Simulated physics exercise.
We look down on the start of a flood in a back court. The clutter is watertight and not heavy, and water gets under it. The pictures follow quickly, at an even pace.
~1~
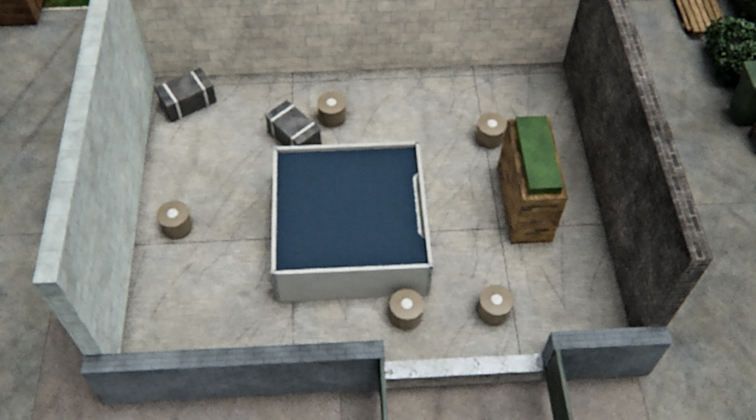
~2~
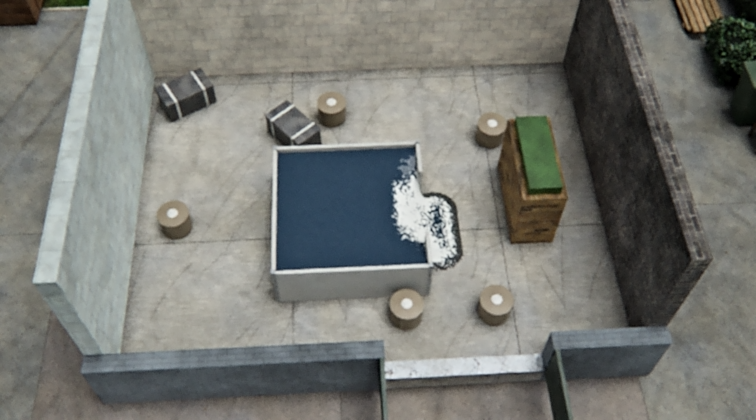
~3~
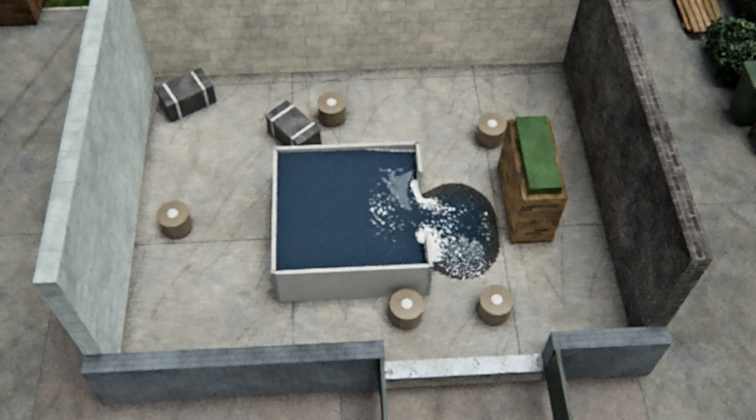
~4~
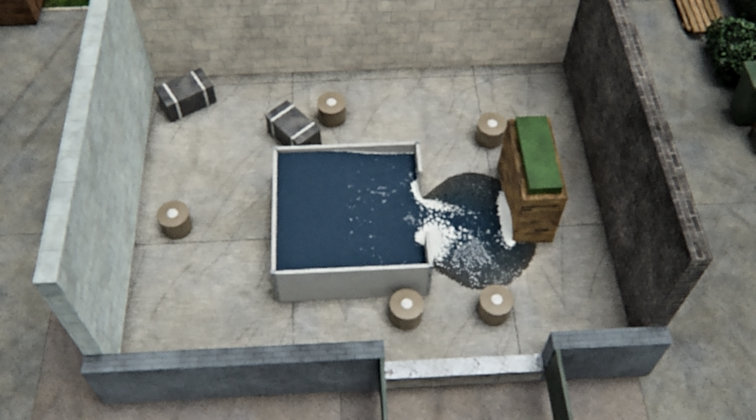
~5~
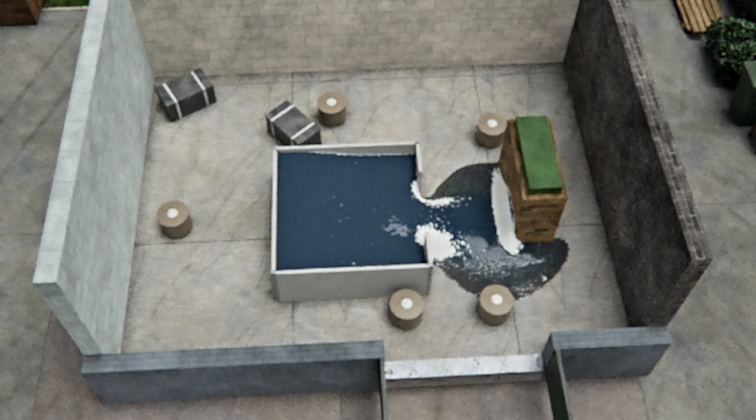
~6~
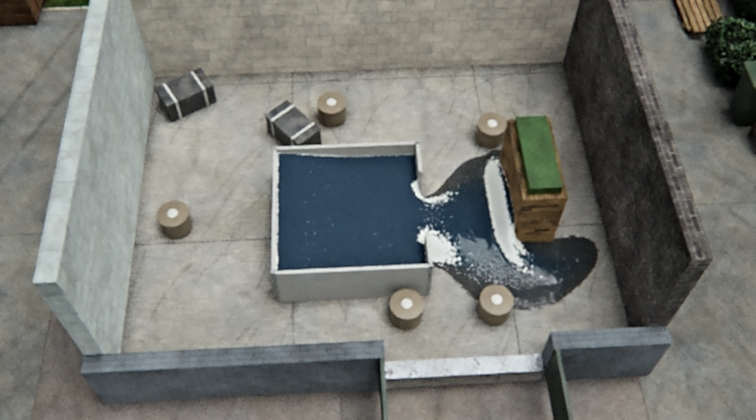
In the video, dark water bursts through the right side of a square pool in a walled court, foams across the paving, and spreads around a green-topped wooden block, while the stools and dark trunks stay still.
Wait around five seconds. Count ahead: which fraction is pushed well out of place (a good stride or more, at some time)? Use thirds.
Share: Under a third.
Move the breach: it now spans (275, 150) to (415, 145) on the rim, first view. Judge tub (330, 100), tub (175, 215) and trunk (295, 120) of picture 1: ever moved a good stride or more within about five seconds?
One after the other: Yes, moved that far, shifted that much.
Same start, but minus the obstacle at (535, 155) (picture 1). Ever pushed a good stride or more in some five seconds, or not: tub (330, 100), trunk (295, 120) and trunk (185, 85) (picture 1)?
One after the other: Less than that, short of that, short of that.
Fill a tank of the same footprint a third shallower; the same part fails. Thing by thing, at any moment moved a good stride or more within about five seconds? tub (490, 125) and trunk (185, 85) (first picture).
One after the other: Shifted that much, never so far.
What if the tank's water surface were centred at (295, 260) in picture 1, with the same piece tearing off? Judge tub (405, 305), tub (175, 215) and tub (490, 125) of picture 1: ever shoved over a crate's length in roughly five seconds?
One after the other: Pushed that far, less than that, yes.
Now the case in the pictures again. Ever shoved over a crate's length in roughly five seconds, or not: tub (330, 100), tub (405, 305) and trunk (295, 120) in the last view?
In that order: Never so far, under that, short of that.
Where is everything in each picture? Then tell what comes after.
A trunk at (184, 86) rests on the ground; a tub at (407, 304) rests on the ground; 0 of 7 have shifted, in the first frame.
A trunk at (184, 86), on the bottom; a tub at (407, 304), on the bottom; 0 of 7 have shifted, in the second frame.
A trunk at (184, 86), on the bottom; a tub at (407, 304), on the bottom; 0 of 7 have shifted, in the third frame.
A trunk at (184, 86) rests on the ground; a tub at (407, 304), on the bottom; 0 of 7 have shifted, in the fourth frame.
A trunk at (184, 86) rests on the ground; a tub at (407, 304), on the bottom; 0 of 7 have shifted, in the fifth frame.
A trunk at (184, 86) rests on the ground; a tub at (407, 304), on the bottom; 0 of 7 have shifted, in the sixth frame.
A moment on, 0 of 7 are well off their spots; 0 afloat.
Next, 1 of 7 are well off their spots; 0 afloat.
Later, 2 of 7 are well off their spots; 0 afloat.
In the end, 2 of 7 are well off their spots, and 2 have been at some point; 1 afloat.
